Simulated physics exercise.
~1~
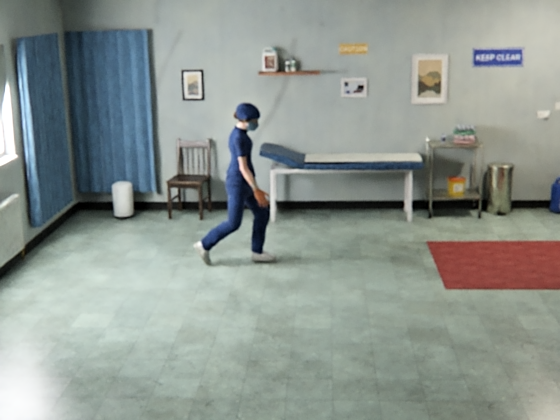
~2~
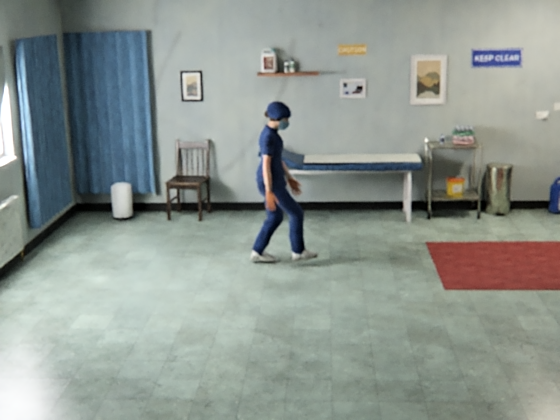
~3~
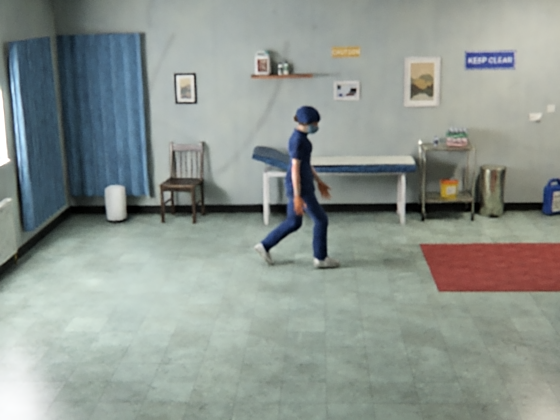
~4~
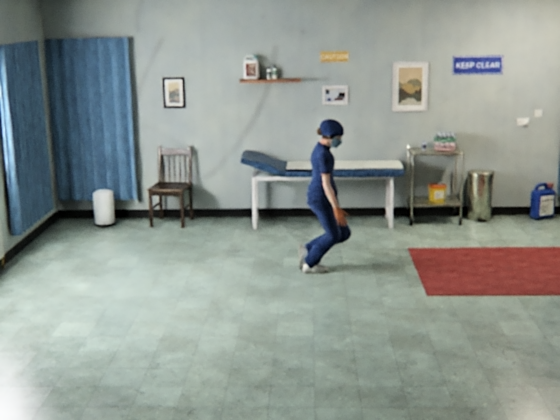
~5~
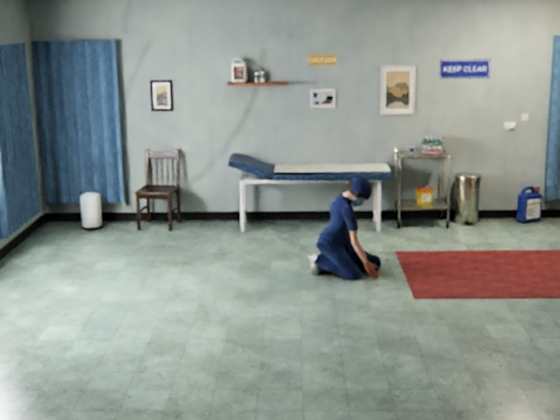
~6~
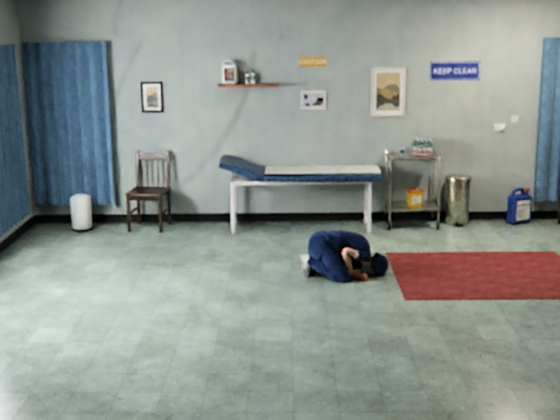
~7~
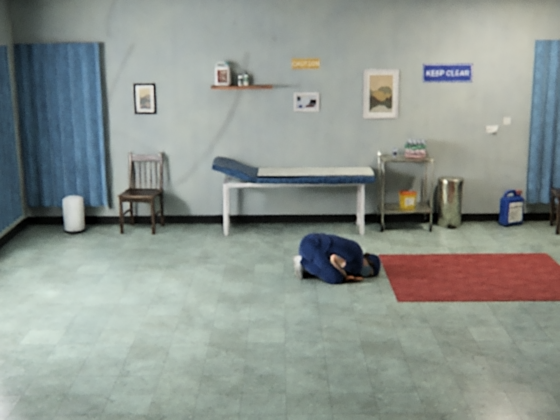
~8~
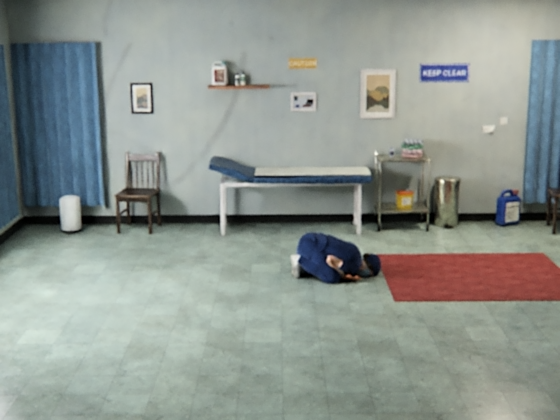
A masked patient in blue walks right, folds down, and rests curled short of the red mat.
